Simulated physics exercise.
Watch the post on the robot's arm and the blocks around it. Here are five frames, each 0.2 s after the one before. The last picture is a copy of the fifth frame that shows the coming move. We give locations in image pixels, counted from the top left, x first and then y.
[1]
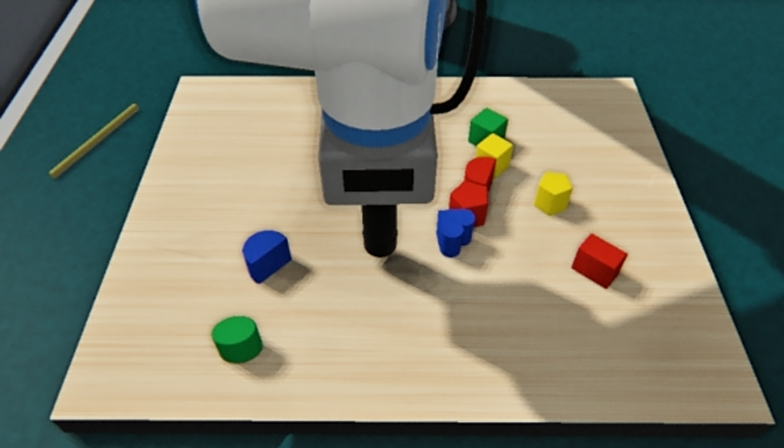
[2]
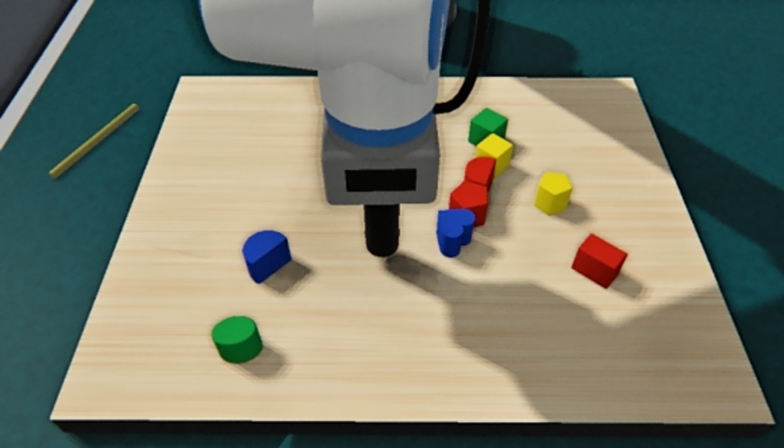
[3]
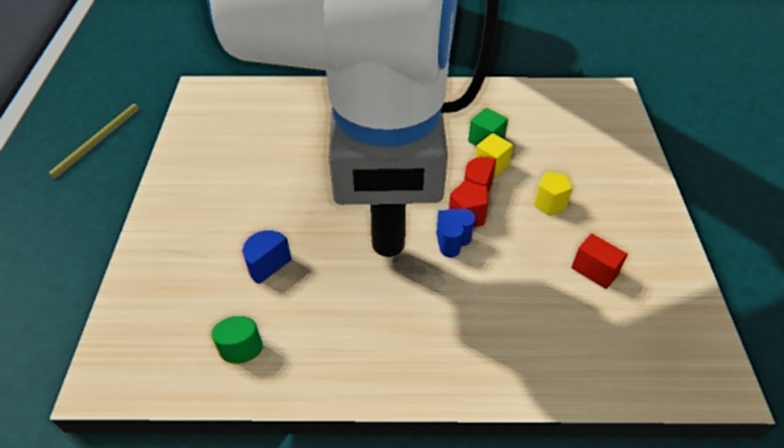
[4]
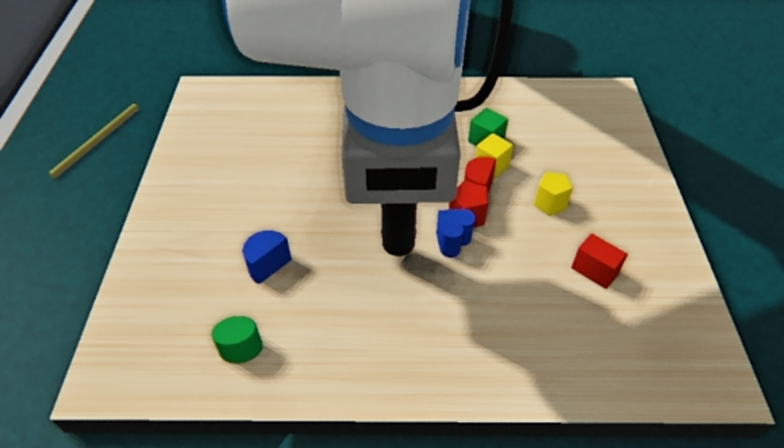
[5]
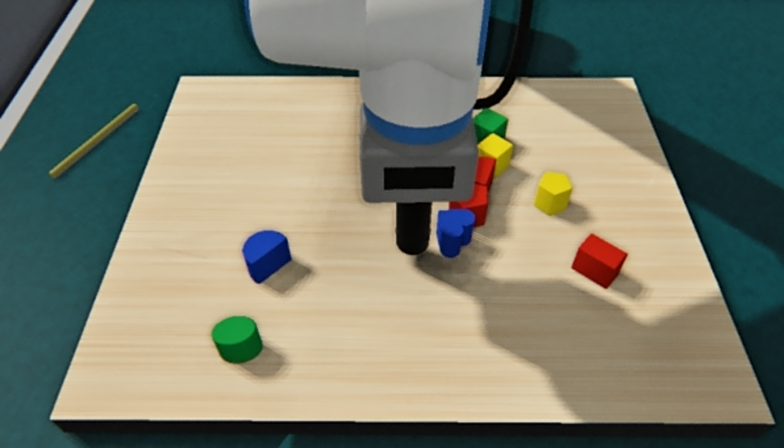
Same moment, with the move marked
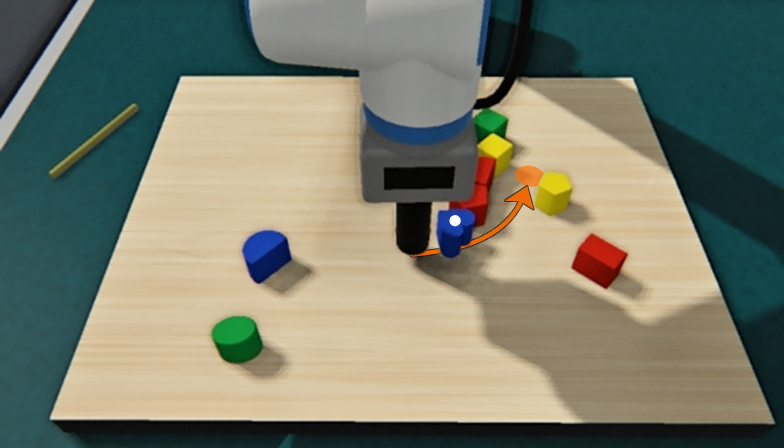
A robot arm with a black post sliding slightly right toward a blue heart block, while the colourful blocks stay still.
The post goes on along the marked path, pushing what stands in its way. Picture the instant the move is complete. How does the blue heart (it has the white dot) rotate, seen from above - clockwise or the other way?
Verdict: Clockwise.
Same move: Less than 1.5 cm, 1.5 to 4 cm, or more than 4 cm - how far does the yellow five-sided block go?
I reckon it covers between 1.5 and 4 cm.
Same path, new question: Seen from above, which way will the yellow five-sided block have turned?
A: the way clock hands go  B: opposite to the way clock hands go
The answer is B.
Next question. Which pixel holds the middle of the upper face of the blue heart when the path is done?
In the picture, that point is around (557, 189).
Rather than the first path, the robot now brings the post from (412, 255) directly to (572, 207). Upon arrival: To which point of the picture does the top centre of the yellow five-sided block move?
Somewhere near (581, 164).
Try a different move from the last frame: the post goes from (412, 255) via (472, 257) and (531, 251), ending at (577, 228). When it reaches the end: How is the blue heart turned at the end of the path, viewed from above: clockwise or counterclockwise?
Top view: Counterclockwise.
Drawn move, from (412, 255) by way of (471, 243) and (513, 214) to (530, 176); the dot is on the blue heart.
On the path given first. One third of the way, post (474, 232); blue heart (503, 211), turned 20° anticlockwise.
Two thirds of the way, post (516, 202); blue heart (549, 191); red five-sided block (471, 191); red half-round block (480, 164); yellow five-sided block (571, 175), turned 15° anticlockwise.
At the end, post (533, 165); blue heart (557, 189), turned 30° clockwise; red five-sided block (471, 191); red half-round block (480, 164); yellow five-sided block (575, 173), turned 25° anticlockwise.
